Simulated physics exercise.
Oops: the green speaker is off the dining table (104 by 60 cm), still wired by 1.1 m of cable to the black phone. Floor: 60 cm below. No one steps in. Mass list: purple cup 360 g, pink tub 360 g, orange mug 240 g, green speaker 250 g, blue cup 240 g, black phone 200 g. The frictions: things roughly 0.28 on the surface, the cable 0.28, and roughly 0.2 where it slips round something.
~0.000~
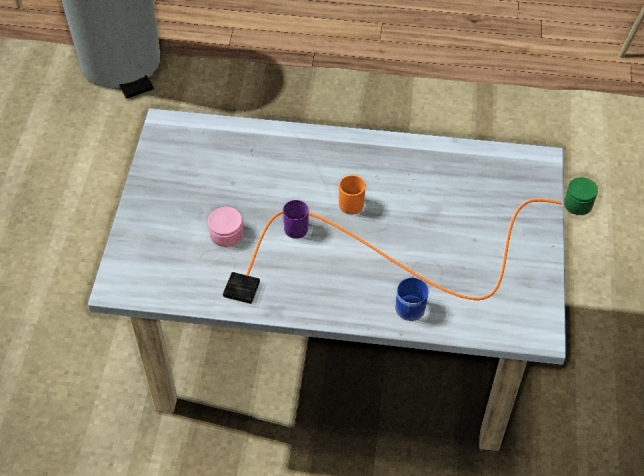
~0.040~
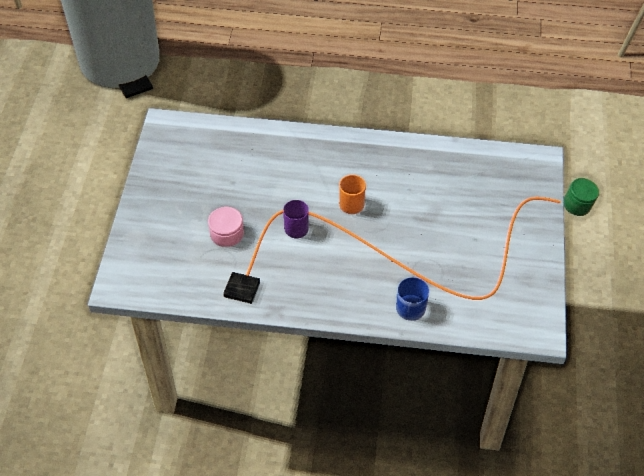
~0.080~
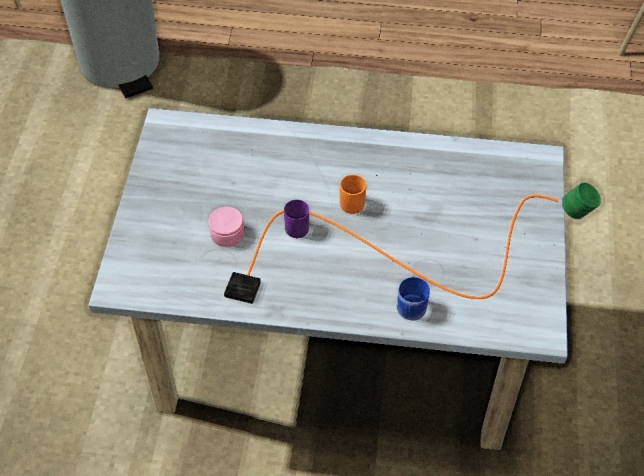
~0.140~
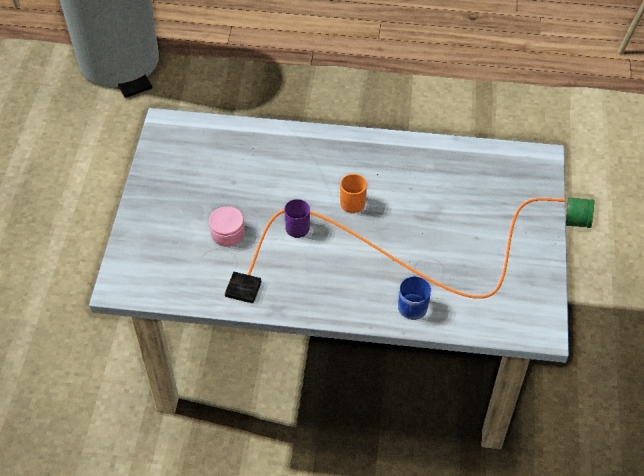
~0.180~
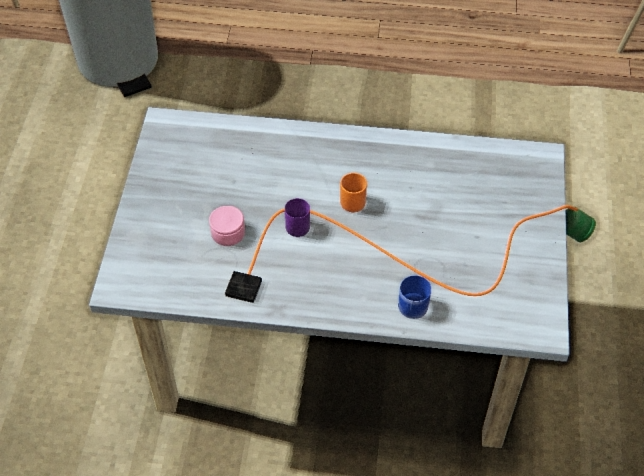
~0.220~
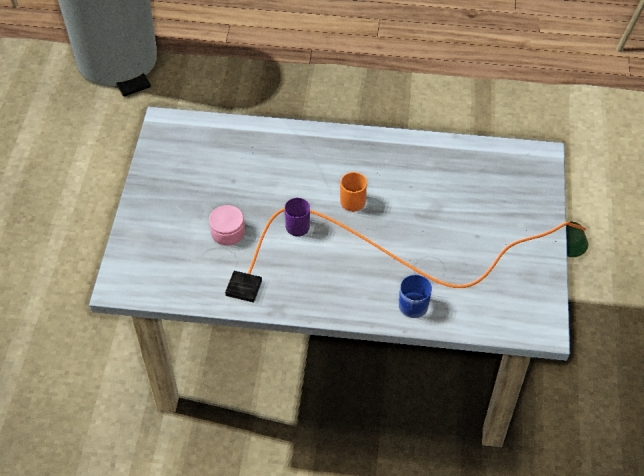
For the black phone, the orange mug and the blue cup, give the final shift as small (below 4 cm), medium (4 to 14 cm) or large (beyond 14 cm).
Shifts - the black phone large, the orange mug small, the blue cup small.
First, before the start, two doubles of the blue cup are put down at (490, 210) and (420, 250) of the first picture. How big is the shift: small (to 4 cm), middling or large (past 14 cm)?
The first would move just a bit, and the second would move a fair bit.
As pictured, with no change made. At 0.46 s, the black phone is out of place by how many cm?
By then the black phone has moved close to 15 cm.
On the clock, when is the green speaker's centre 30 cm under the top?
Close to 0.30 s.
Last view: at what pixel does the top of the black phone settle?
It comes to rest close to (327, 195).
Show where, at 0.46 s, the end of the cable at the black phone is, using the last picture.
At about pixel (286, 239).
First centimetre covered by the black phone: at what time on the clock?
Black phone at about 0.34 s on the clock.
At 0.5 s, the cable's tail end at (286, 239); black phone 13 cm off its start, green speaker over the edge, purple cup 8 cm off its start.
At 0.7 s, the cable's tail end at (333, 211); black phone 30 cm off its start, orange mug 1 cm off its start, green speaker over the edge.
At 1.0 s, the cable's tail end at (333, 209); black phone 31 cm off its start at (327, 195), orange mug 1 cm off its start at (358, 181), green speaker over the edge.
At 1.2 s, the cable's tail end at (333, 209); black phone 31 cm off its start, orange mug 1 cm off its start, green speaker over the edge.
At 2.4 s, the cable's tail end at (333, 209); black phone 31 cm off its start at (327, 195), orange mug 1 cm off its start at (359, 181), blue cup 0 cm off its start at (416, 288), green speaker over the edge.
